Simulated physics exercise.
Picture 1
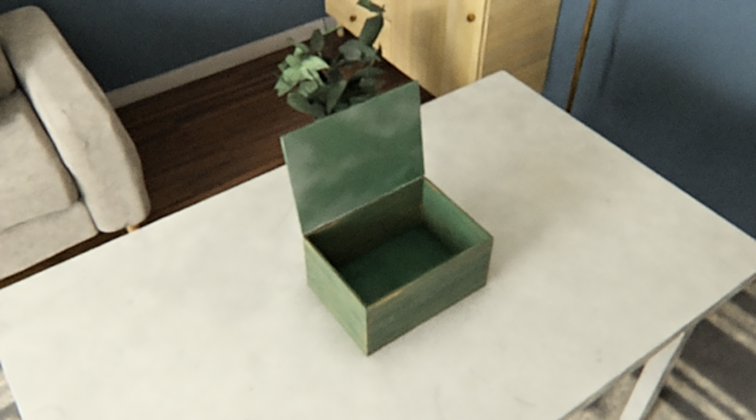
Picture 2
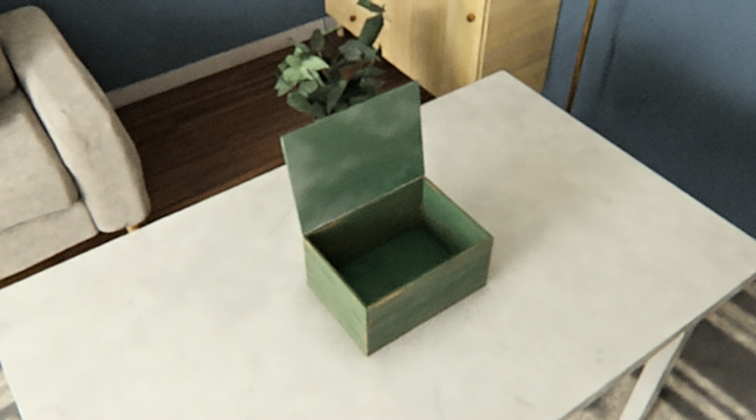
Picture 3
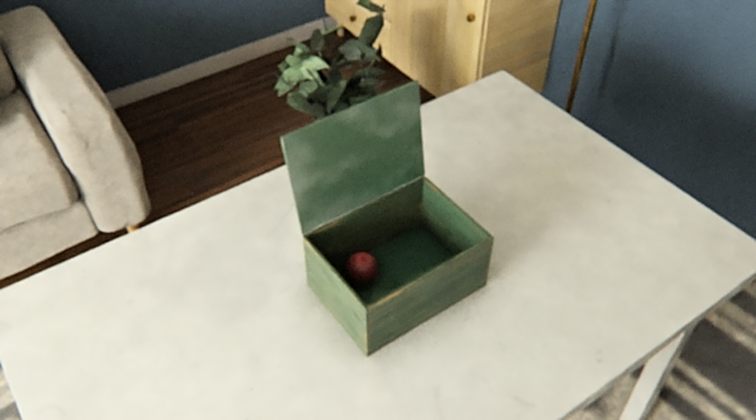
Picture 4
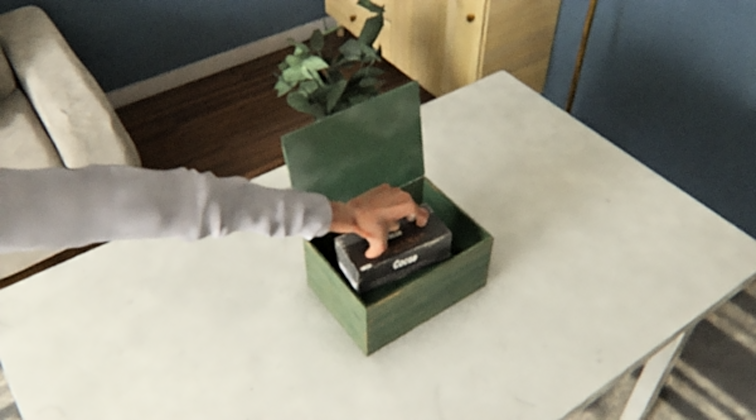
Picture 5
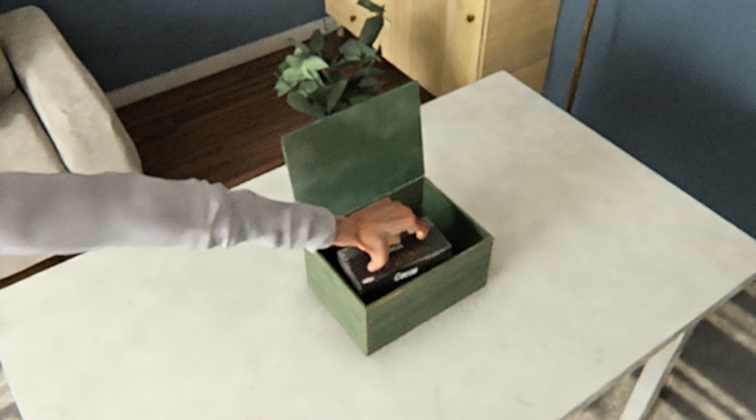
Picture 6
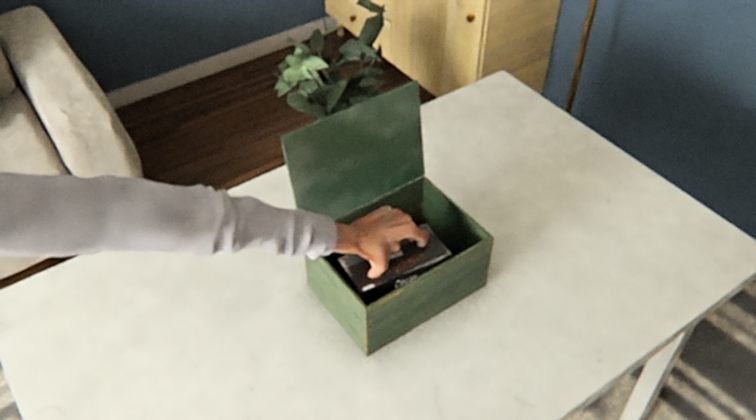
Open green box on a white table, empty then holding a red apple, before a hand lowers a black carton inside.
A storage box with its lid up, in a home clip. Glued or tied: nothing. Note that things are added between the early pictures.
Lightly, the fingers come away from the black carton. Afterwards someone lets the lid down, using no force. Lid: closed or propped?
Closed.
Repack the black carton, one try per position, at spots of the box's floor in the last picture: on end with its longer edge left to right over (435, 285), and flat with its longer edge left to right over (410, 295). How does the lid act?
Try 1: Lid not shut; try 2: Lid shut.
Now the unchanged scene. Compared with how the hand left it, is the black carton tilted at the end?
Looking at the last picture, it is left as set.
Then, 0.90 s after the last picture, lid starting down; black carton slid a little near (394, 291).
Then, 1.50 s after the last picture, lid 68° above the rim; black carton slid a little near (394, 291).
Then, 1.80 s after the last picture, lid 32° above the rim; black carton slid a little near (394, 291).
Then, 2.00 s after the last picture, lid shut; black carton slid a little near (394, 291).
At rest, lid shut; moved from the start, black carton; red apple in place. Seen from the same camera at the end, black carton near (394, 291).
